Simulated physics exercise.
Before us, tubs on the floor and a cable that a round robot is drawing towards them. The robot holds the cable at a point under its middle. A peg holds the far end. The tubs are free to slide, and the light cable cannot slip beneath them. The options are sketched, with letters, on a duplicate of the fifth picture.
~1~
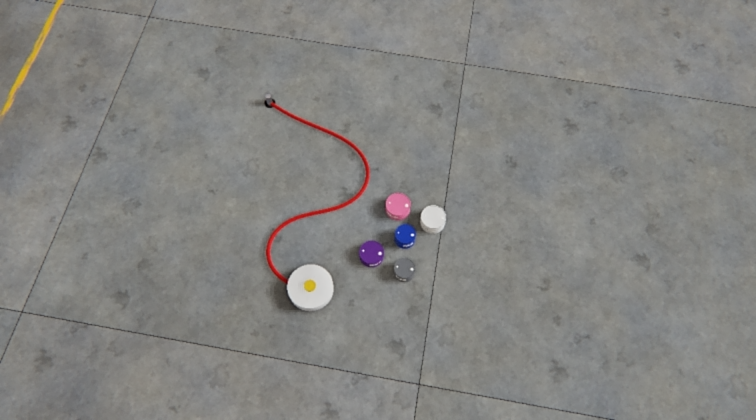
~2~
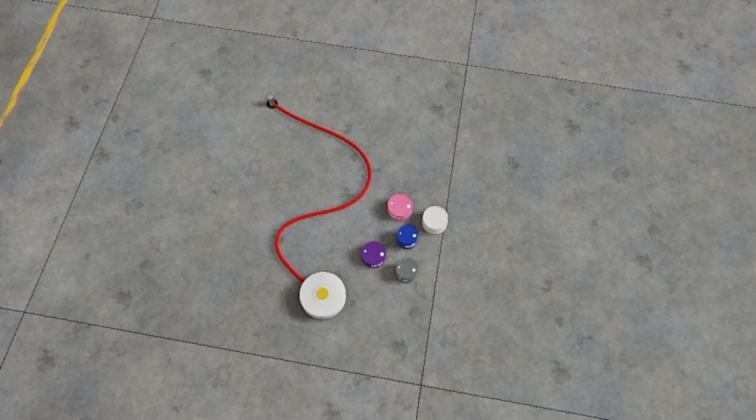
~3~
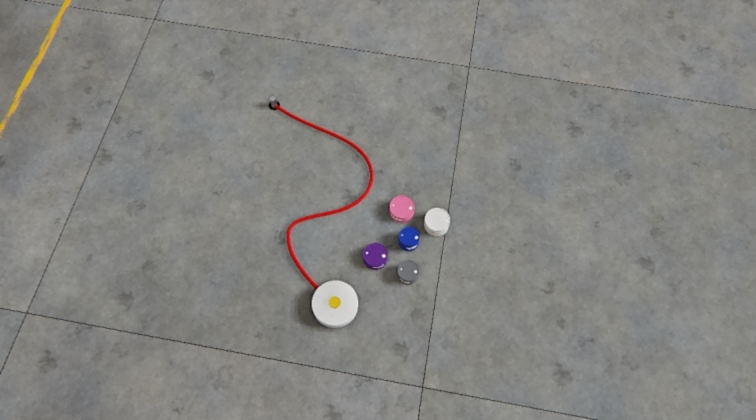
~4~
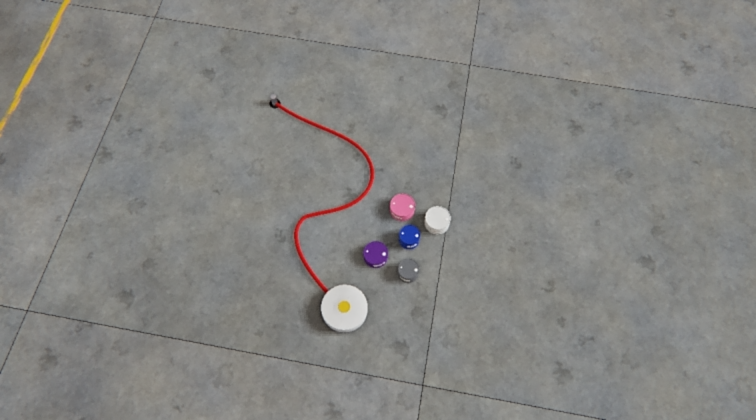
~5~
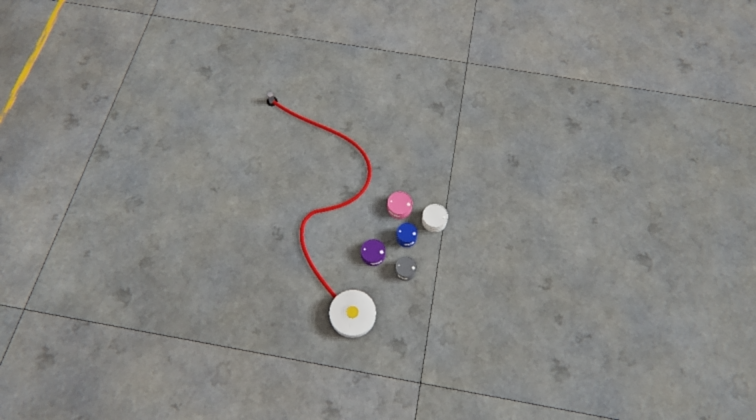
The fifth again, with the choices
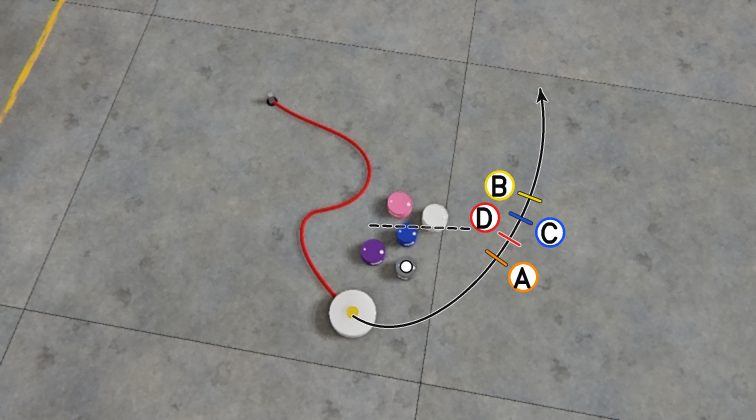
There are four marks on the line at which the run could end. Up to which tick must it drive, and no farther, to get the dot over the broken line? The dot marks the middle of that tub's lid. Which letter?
As far as tick B.
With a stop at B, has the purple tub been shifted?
Yes.
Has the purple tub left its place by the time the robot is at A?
No.
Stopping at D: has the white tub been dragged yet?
No.
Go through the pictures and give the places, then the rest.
Pink tub (398, 207); robot (311, 288); peg (269, 100), in the first picture.
Robot (323, 296); blue tub (407, 237), in the second picture.
Robot (335, 305); purple tub (375, 256), in the third picture.
Robot (345, 309); peg (274, 100), in the fourth picture.
Robot (353, 314); blue tub (407, 235); white tub (435, 218); purple tub (373, 253), in the fifth picture.
On the copy, A at (496, 258); B at (530, 197); C at (521, 218); D at (509, 239); the dashed line at (420, 227); the route from (353, 316) via (509, 239) to (540, 89); the white dot at (406, 267).
On B. First, robot (439, 310); grey tub (406, 269).
Then, robot (501, 251); grey tub (407, 261).
Finally, robot (532, 194); grey tub (420, 222); blue tub (417, 204); white tub (441, 215); purple tub (399, 216); pink tub (397, 194); the dot on the grey tub is over the dashed line.
By contrast, A leaves the dotted tub short, at (406, 267); C leaves the dotted tub short, at (416, 238); D leaves the dotted tub short, at (408, 254).
